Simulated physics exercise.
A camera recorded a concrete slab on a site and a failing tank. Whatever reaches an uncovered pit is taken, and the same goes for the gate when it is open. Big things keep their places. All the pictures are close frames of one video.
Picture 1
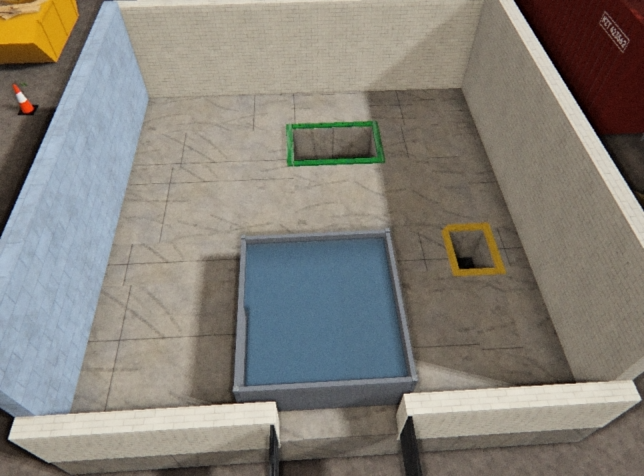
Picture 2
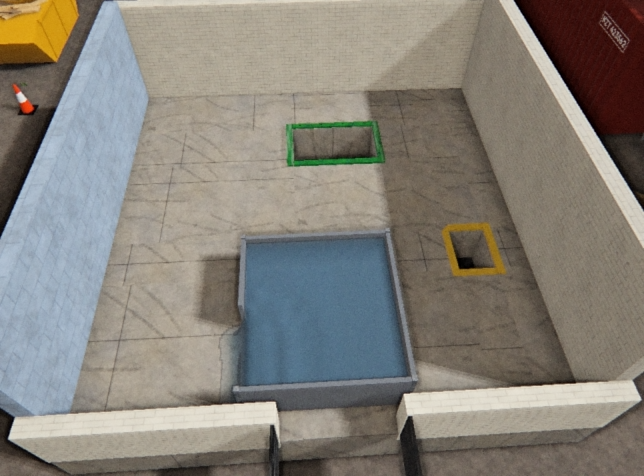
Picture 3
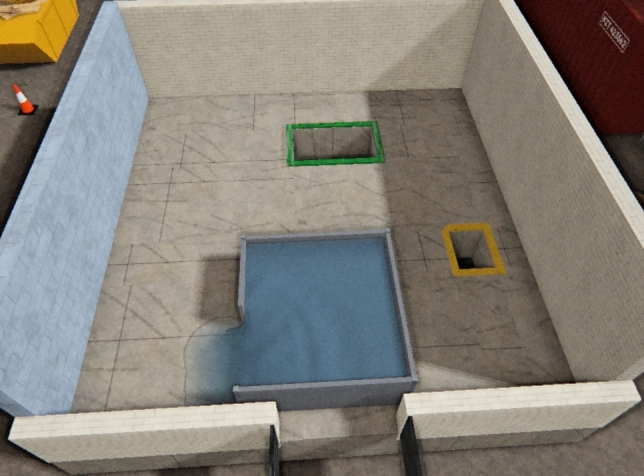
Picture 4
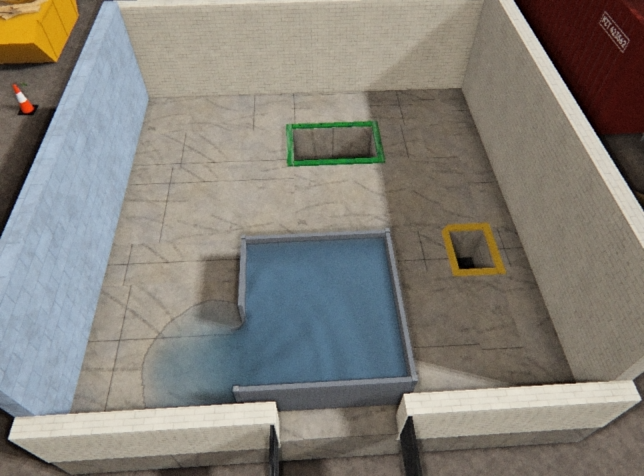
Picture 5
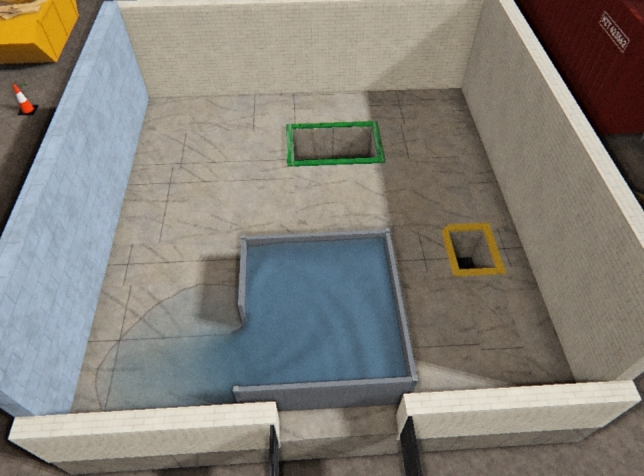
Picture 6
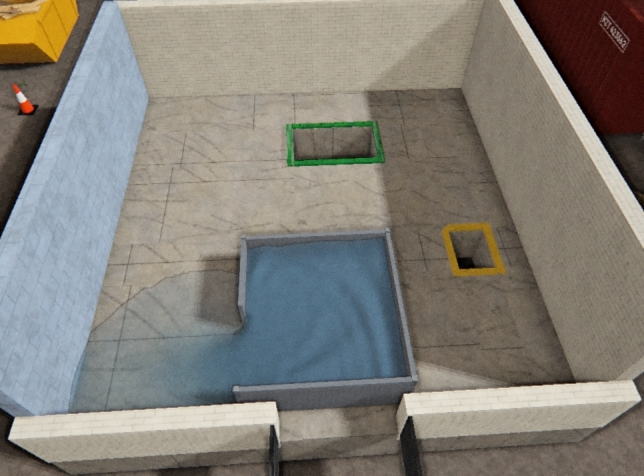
Water sits still in a square grey tank on a walled concrete slab, then starts pouring out through a gap in the tank's left side. It spreads leftward across the floor in a widening, curved sheet, reaching close to the pale blue wall, while the green-framed and yellow-framed openings stay dry.
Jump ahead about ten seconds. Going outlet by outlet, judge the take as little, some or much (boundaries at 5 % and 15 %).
My judgement: The gate ends up with little, the green pit ends up with some, the yellow pit ends up with little.
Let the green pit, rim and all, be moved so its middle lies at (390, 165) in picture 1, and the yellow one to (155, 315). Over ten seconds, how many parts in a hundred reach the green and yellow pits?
Of everything, green catches 0 per cent while yellow catches 45 per cent.
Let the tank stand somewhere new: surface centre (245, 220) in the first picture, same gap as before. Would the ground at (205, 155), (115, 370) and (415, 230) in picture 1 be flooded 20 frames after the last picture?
Going through the three spots, I'd say swamped, swamped, high and dry.
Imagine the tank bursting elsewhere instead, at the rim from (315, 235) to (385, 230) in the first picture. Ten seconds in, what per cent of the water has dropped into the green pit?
The green pit gets 35 per cent.
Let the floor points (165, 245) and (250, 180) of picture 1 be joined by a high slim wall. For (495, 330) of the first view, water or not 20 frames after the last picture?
Untouched.
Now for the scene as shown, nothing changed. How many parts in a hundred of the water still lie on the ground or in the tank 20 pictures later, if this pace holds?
Some 100 per cent has not gone.
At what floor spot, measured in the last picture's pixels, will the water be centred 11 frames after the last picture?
Estimate: (237, 334).
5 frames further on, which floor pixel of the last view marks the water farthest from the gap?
The farthest wet spot is near (114, 241).
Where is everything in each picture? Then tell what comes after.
In the first frame, still water in the tank at (320, 304).
In the second frame, water pours out at (246, 360) and has run to (234, 331).
In the third frame, water pours out at (246, 362) and has run to (200, 333).
In the fourth frame, the front is at (150, 359), out from the gap at (246, 363).
In the fifth frame, water pours out at (246, 363) and has run to (104, 369).
In the sixth frame, the front is at a hidden place, out from the gap at (246, 362).
A moment on, water covers 15 % of the floor; the gate 0 %, the green pit 0 %, the yellow pit 0 %.
Next, water covers 20 % of the floor; the gate 0 %, the green pit 0 %, the yellow pit 0 %.
Then, water covers 50 % of the floor; the gate 0 %, the green pit 0 %, the yellow pit 0 %.
Later, water covers 70 % of the floor; the gate 2 %, the green pit 3 %, the yellow pit 0 %.
In the end, water covers 85 % of the floor; the gate 3 %, the green pit 9 %, the yellow pit 2 %.
